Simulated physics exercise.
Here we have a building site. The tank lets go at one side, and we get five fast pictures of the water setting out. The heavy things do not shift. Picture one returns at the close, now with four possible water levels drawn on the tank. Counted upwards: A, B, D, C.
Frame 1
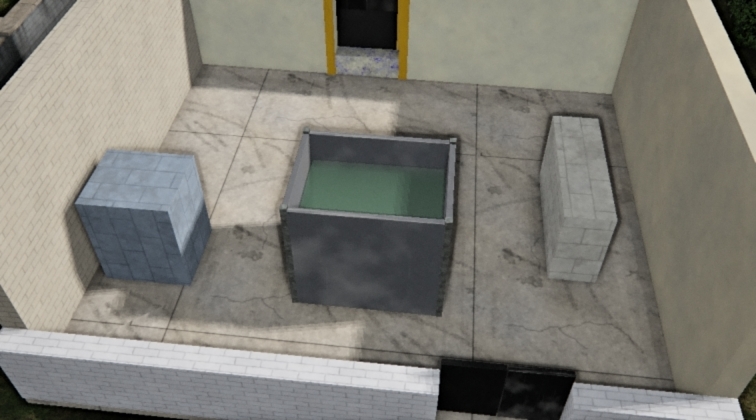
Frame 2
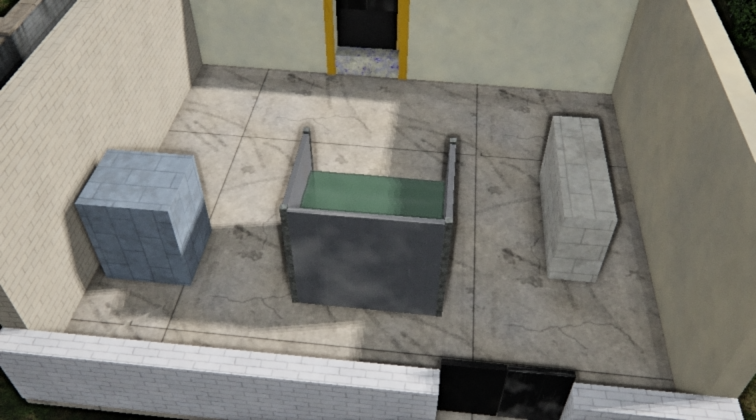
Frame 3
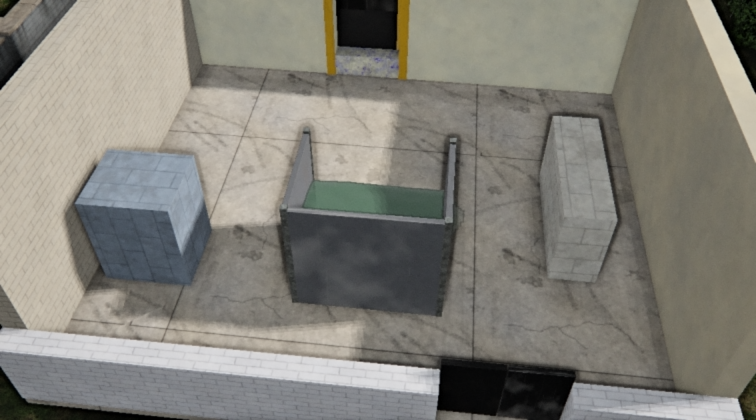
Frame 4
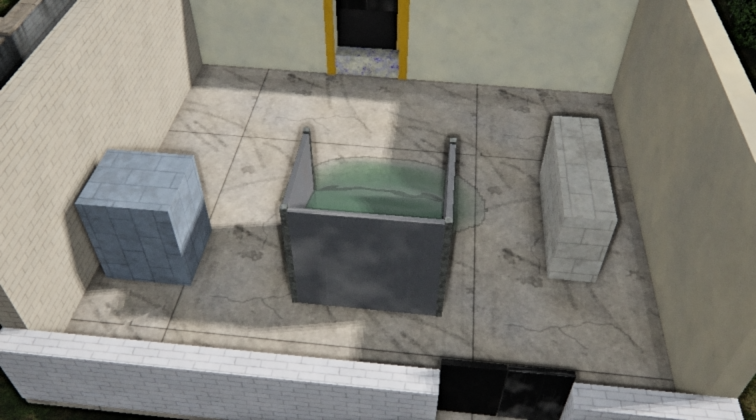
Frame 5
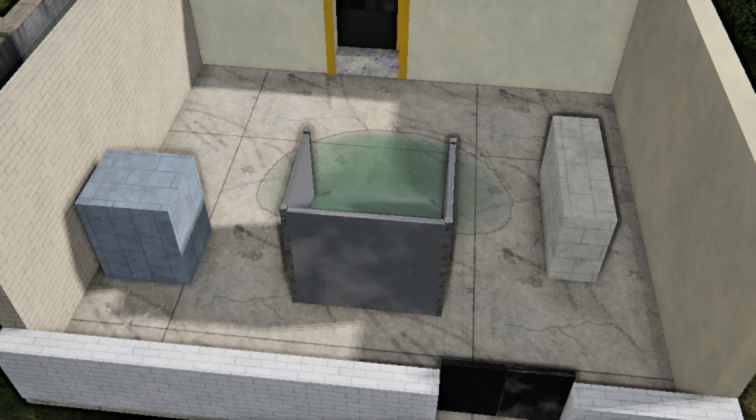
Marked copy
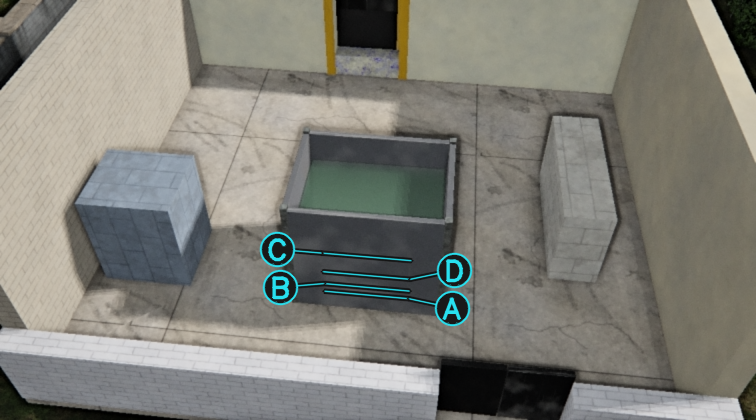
A walled building site with a cracked, pale paved floor is seen from high above by a still camera. A dark grey tank of green water stands in the middle, between a blue-grey block on the left and a whitish block on the right, with a yellow-framed doorway behind and a dark gate in front. The tank's far wall disappears, and the water slips out behind it, spreading in a thin, rounded sheet to both sides.
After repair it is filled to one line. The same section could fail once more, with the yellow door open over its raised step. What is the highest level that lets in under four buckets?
Take C.
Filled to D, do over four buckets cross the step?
No, that is safe.
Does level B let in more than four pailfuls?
No.
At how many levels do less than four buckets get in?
All four.
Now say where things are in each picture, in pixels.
In the first frame, water in the tank at rest, its middle at (373, 198); foot of the yellow doorway at (367, 76); shut gate at (506, 373).
In the second frame, water covers 1 % of the ground, its front hidden from here.
In the third frame, water covers 4 % of the ground, its front hidden from here.
In the fourth frame, water covers 8 % of the ground, its front hidden from here.
In the fifth frame, front seen at (491, 198), 15 % of the ground wet.
On the marked copy, A at (366, 294); B at (366, 287); C at (366, 256); D at (366, 275); from the bottom up A, B, D, C.
With A, nothing gets over.
With B, nothing gets over.
With C, a splash gets over, under a bucket.
With D, nothing gets over.
